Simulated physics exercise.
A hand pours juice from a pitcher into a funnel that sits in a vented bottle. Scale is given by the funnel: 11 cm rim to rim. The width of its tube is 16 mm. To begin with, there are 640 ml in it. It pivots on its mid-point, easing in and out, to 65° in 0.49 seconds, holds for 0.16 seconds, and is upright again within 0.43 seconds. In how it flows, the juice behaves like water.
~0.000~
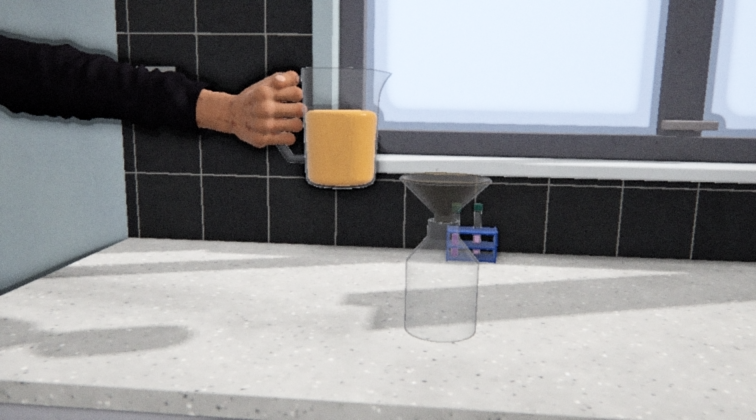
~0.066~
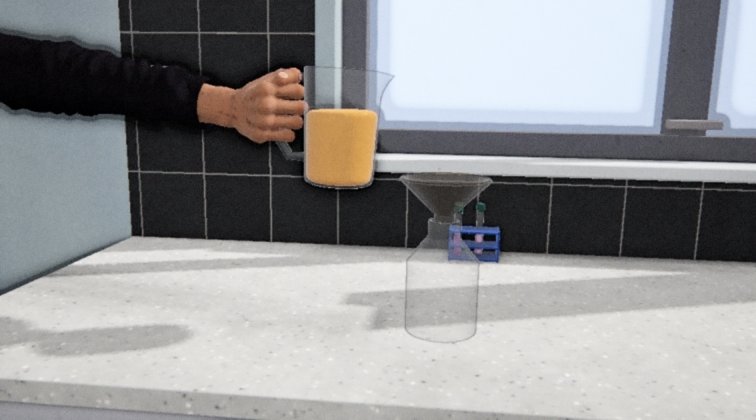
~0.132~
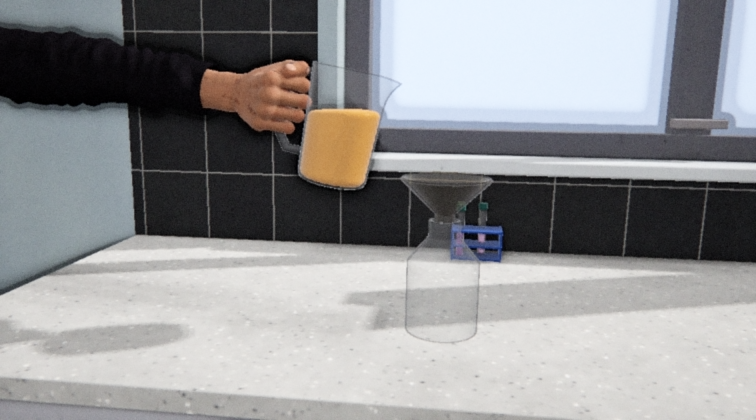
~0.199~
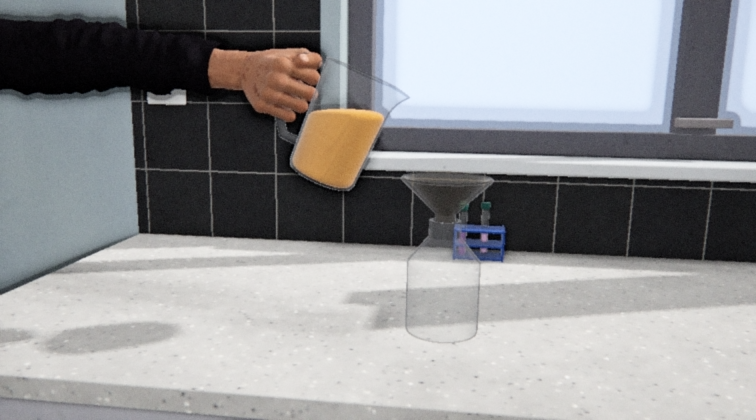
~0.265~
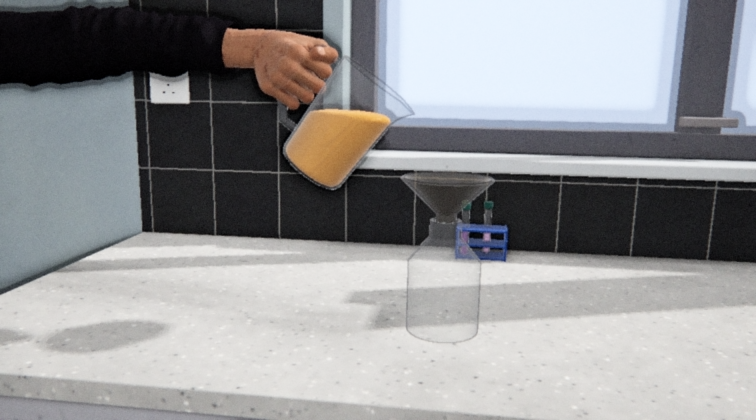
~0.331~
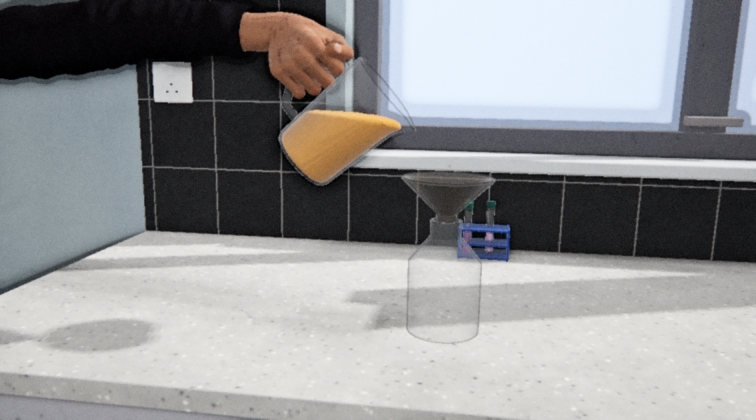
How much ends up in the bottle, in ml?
About 120 ml.
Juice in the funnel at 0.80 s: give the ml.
I'd put it at about 55 ml.
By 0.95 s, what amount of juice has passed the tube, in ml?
The volume is close to 60 ml.
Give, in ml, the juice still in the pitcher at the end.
Roughly 480 ml.
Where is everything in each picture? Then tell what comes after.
It leans 0°; its right rim is at (392, 72); the juice meets the walls at (315, 112) and (367, 113); the funnel's rim runs from (404, 181) to (487, 184), in the first picture.
It leans 3°; its right rim is at (395, 75); the juice meets the walls at (316, 111) and (370, 113), in the second picture.
It leans 11°; its right rim is at (402, 83); the juice meets the walls at (316, 112) and (372, 114), in the third picture.
It leans 23°; its right rim is at (410, 96); the juice meets the walls at (313, 119) and (376, 114), in the fourth picture.
It leans 37°; its right rim is at (416, 113); the juice meets the walls at (303, 125) and (383, 118), in the fifth picture.
It leans 50°; its right rim is at (417, 130); the juice meets the walls at (292, 128) and (396, 123), in the sixth picture.
Then, 0.52 s in, the tilt is 65° and 0 ml has passed the tube, 15 ml is in the funnel, 590 ml in the pitcher and 0 ml has missed.
Then, 0.65 s in, the tilt is 65° and 20 ml has passed the tube, 45 ml is in the funnel, 535 ml in the pitcher and 0 ml has missed.
Then, 0.80 s in, the tilt is 48° and 40 ml has passed the tube, 55 ml is in the funnel, 490 ml in the pitcher and 0 ml has missed.
Then, 0.95 s in, the tilt is 13° and 55 ml has passed the tube, 65 ml is in the funnel, 480 ml in the pitcher and 20 ml has missed.
Finally, 125 ml has passed the tube, 0 ml is in the funnel, 480 ml in the pitcher and 30 ml has missed.
